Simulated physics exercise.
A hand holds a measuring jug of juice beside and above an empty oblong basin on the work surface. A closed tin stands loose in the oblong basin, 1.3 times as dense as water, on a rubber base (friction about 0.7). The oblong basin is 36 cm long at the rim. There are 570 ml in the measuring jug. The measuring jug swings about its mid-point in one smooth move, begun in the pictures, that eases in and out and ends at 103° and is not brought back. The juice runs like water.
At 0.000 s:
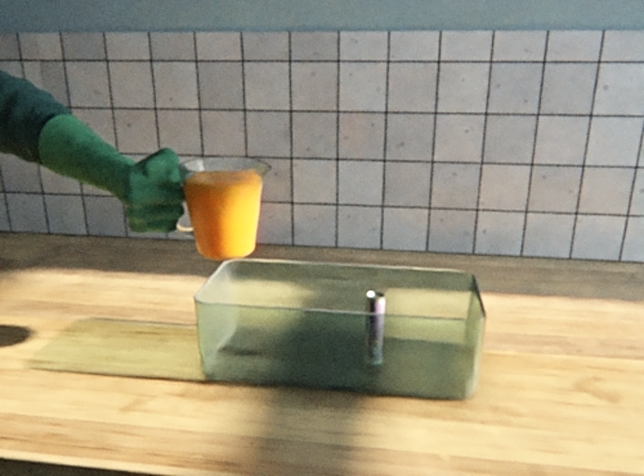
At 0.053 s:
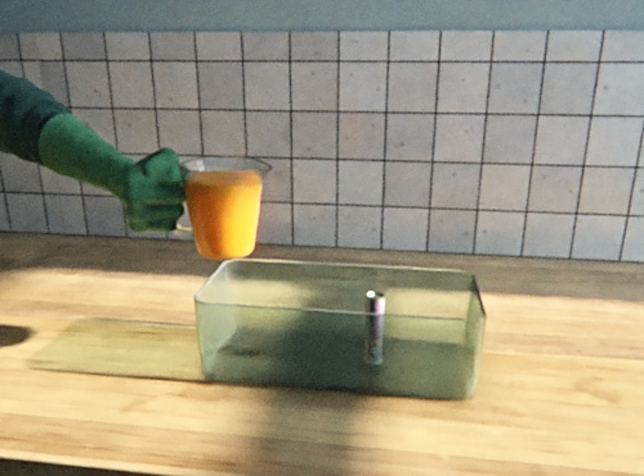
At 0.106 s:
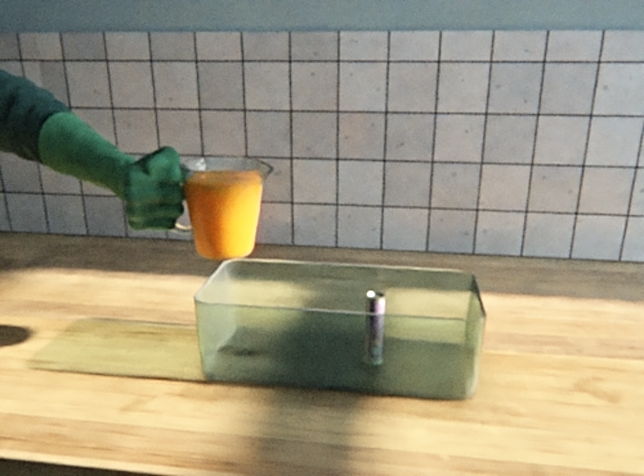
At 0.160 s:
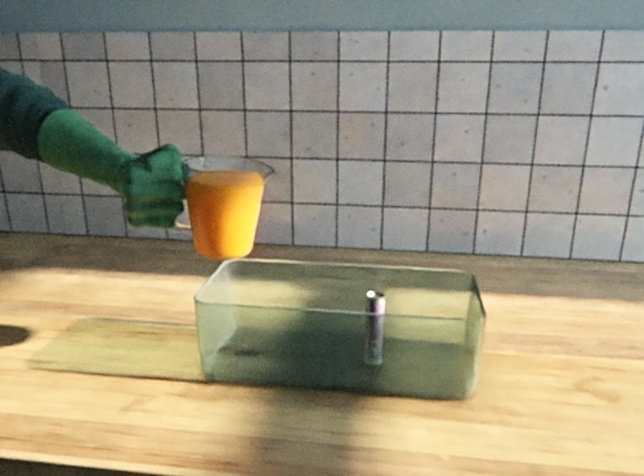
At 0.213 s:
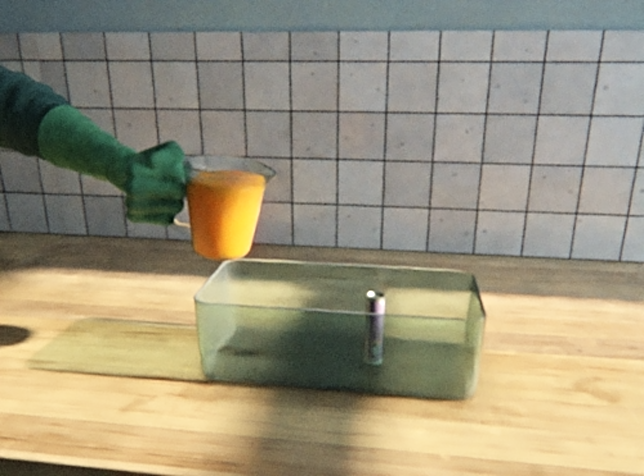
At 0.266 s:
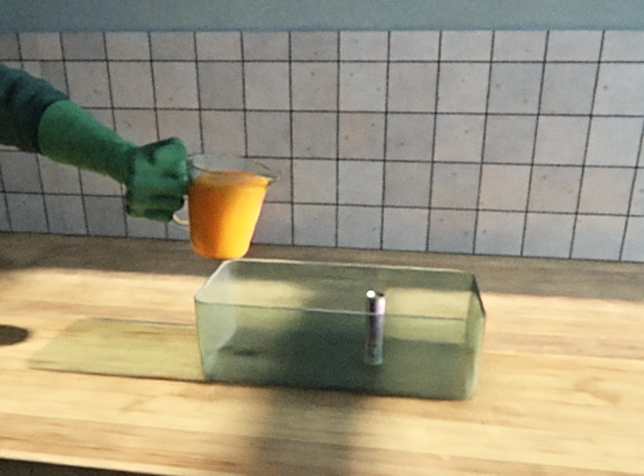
A green-gloved hand reaches in from the left, holding a clear measuring jug of bright orange juice above the left end of an empty, see-through greenish oblong basin. A small, slim metallic container stands upright inside the basin, right of its middle, on a pale wooden worktop before a white tiled wall, seen from slightly above. The jug, upright at first, tilts slightly and smoothly to the right while the camera and everything else stay still.
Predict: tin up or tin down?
The tin keeps standing.
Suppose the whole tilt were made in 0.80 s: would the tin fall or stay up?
The tin keeps standing.
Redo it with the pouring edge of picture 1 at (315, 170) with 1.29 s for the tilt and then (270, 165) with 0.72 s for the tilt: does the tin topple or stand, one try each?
First it topples; then it stays up.
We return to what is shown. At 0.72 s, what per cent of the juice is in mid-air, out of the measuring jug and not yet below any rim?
Near 14 in a hundred.
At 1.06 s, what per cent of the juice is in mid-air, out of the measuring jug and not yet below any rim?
About 12 per cent.
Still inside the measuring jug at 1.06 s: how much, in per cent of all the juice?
Some 24 per cent.
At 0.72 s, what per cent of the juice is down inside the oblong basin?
Near 7 in a hundred.
After 0.72 s the tilt is 61° and 78 per cent is still to pour; the tin stands where it began.
After 1.06 s the tilt is 95° and 25 per cent is still to pour; the tin stands where it began.
After 1.41 s the tilt is 103° and 1 per cent is still to pour; the tin stands where it began.
After 1.79 s the tilt is 103° and 0 per cent is still to pour; the tin stands where it began.
In the end the tin stands where it began.
